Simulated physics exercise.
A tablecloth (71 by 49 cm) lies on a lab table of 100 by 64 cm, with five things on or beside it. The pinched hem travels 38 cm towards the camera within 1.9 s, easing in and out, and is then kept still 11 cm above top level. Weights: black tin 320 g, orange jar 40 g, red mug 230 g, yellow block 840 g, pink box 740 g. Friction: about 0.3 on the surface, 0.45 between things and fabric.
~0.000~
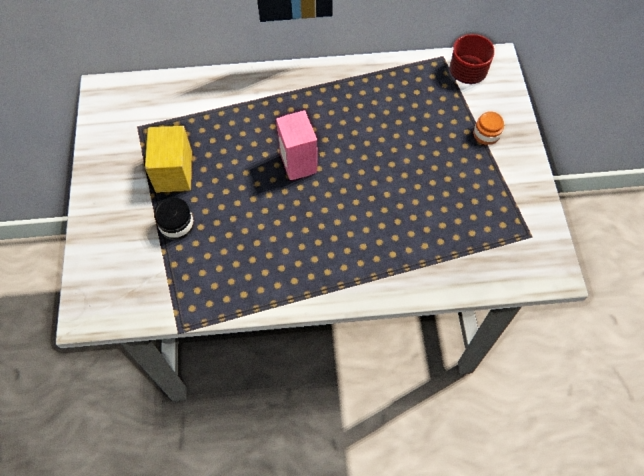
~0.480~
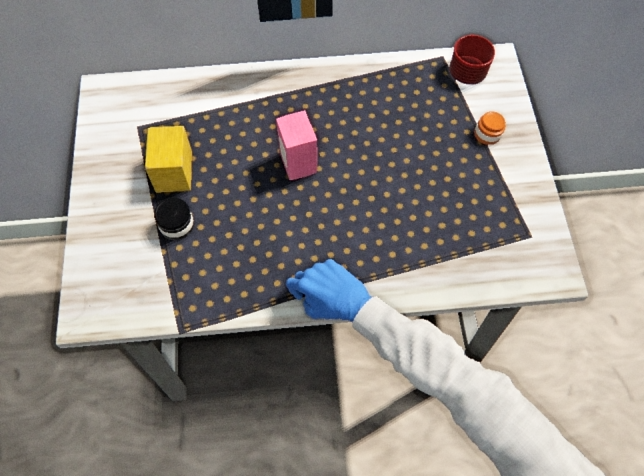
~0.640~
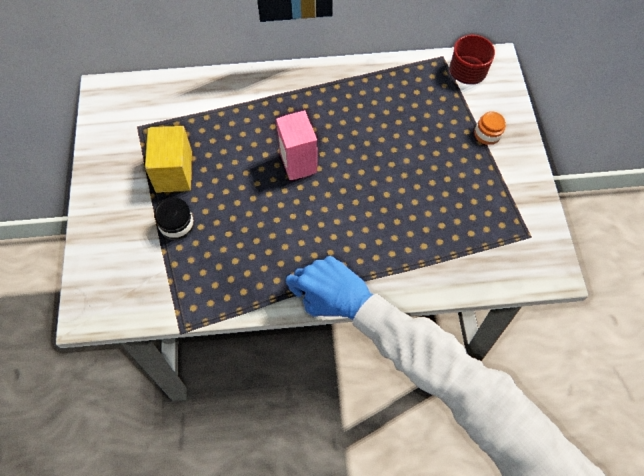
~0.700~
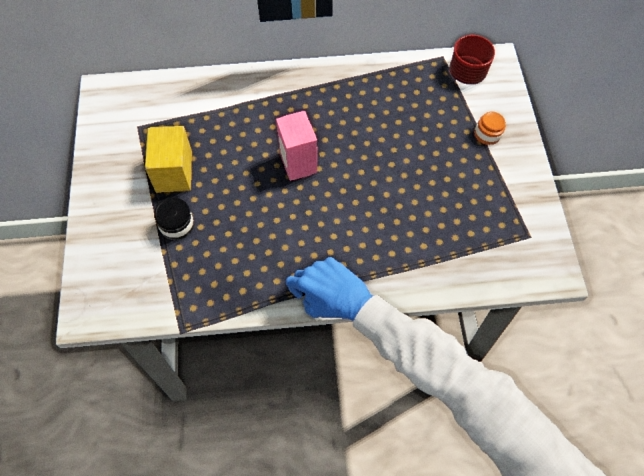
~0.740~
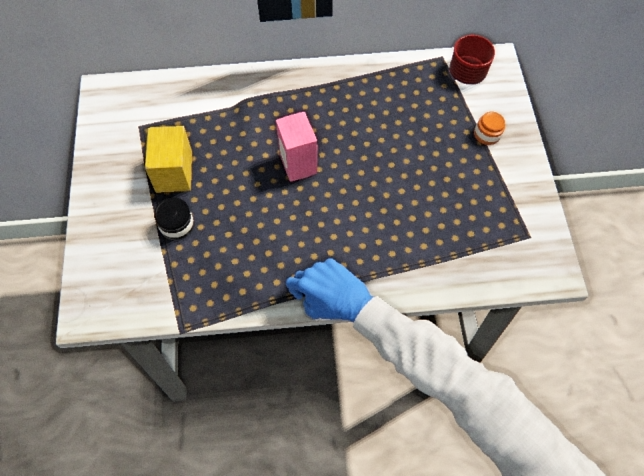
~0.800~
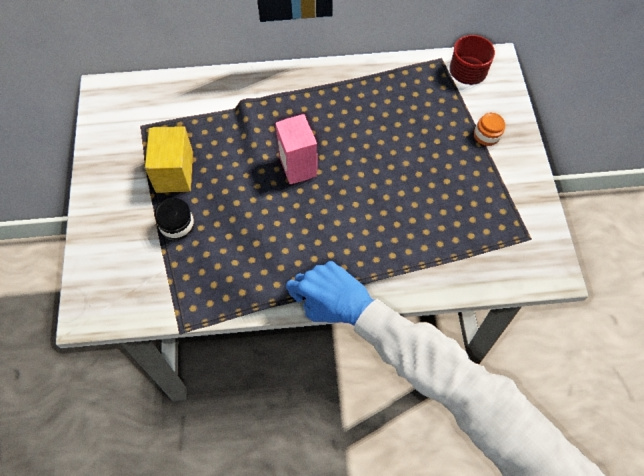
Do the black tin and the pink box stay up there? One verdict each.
The black tin falls off, the pink box falls off.
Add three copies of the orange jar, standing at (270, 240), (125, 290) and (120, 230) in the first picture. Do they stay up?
In turn: Goes over, remains, remains.
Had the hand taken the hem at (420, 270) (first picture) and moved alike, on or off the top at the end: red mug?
Then: Red mug remains.
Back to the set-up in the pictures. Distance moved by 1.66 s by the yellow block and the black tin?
Yellow block 20 cm, black tin 20 cm.
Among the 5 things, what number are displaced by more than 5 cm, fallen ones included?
That makes 4.
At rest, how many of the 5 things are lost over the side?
That makes 3.
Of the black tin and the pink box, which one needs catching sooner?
First goes the black one.
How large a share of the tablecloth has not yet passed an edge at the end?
About 0 per cent.
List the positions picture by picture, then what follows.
In the first frame, black tin (171, 212); pink box (296, 129); tablecloth corners (178, 334) (443, 56) (533, 238).
In the second frame, tablecloth corners (179, 334) (443, 56); grip (302, 297).
In the third frame, tablecloth corners (180, 334) (443, 56); grip (301, 295).
In the fourth frame, tablecloth corners (180, 334) (443, 56); grip (302, 296).
In the fifth frame, tablecloth corners (180, 334) (443, 56); grip (302, 297).
In the sixth frame, black tin (172, 213); pink box (296, 133); tablecloth corners (180, 334) (442, 58) (532, 240); grip (302, 300).
At 1.2 s, 90 % of the tablecloth is still over the top; pink box 11 cm off its start, black tin 7 cm off its start, yellow block 8 cm off its start.
At 1.7 s, 65 % of the tablecloth is still over the top; pink box 25 cm off its start, black tin 20 cm off its start, yellow block 20 cm off its start.
At 2.1 s, 35 % of the tablecloth is still over the top; pink box 40 cm off its start at (325, 335), black tin over the edge, yellow block 34 cm off its start at (230, 291).
At 2.5 s, 5 % of the tablecloth is still over the top; pink box over the edge, black tin over the edge, yellow block over the edge.
At 4.1 s, 0 % of the tablecloth is still over the top; pink box over the edge, black tin over the edge, yellow block over the edge, orange jar 5 cm off its start at (495, 142).
